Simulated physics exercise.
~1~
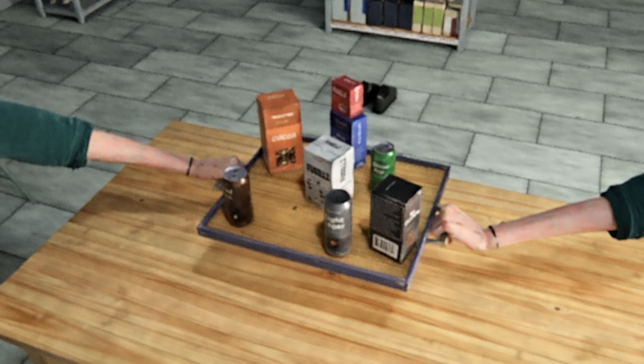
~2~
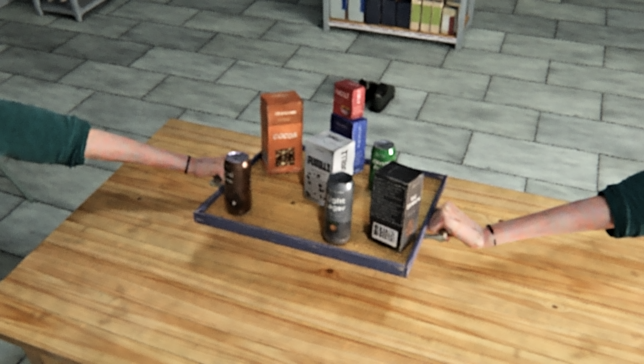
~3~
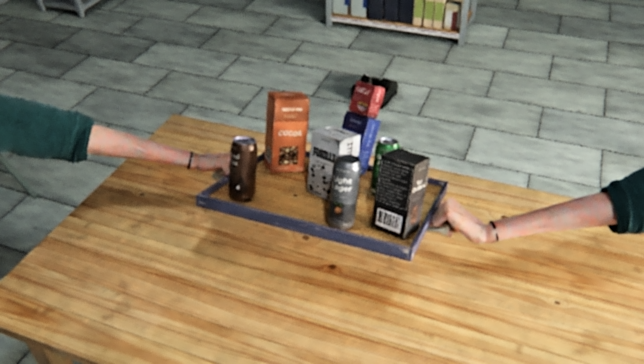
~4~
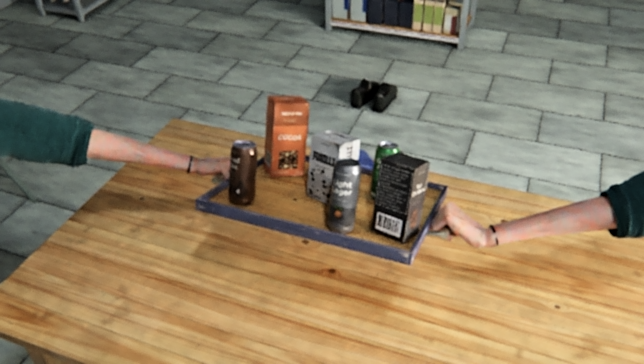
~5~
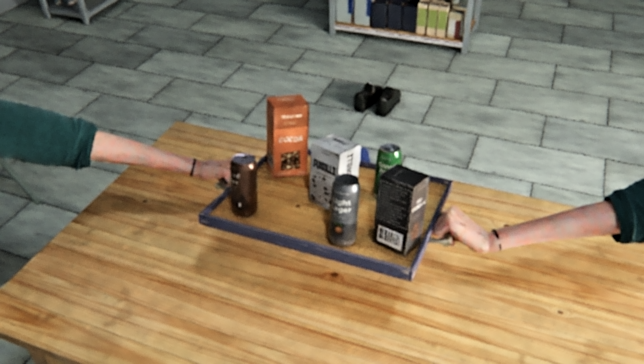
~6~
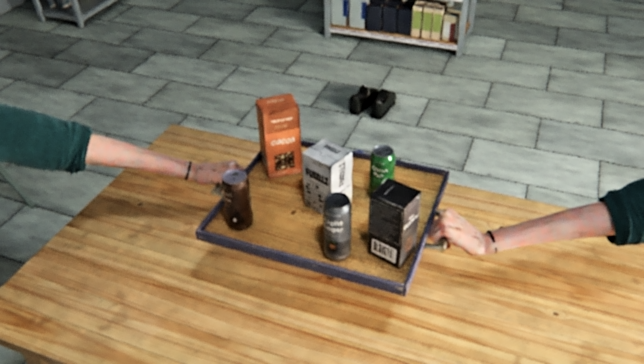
Two hands tipped a tray of cartons and cans away from the viewer on a wooden table, and the stacked red and blue cartons toppled off the far edge before the tray was leveled again with the other items still standing.
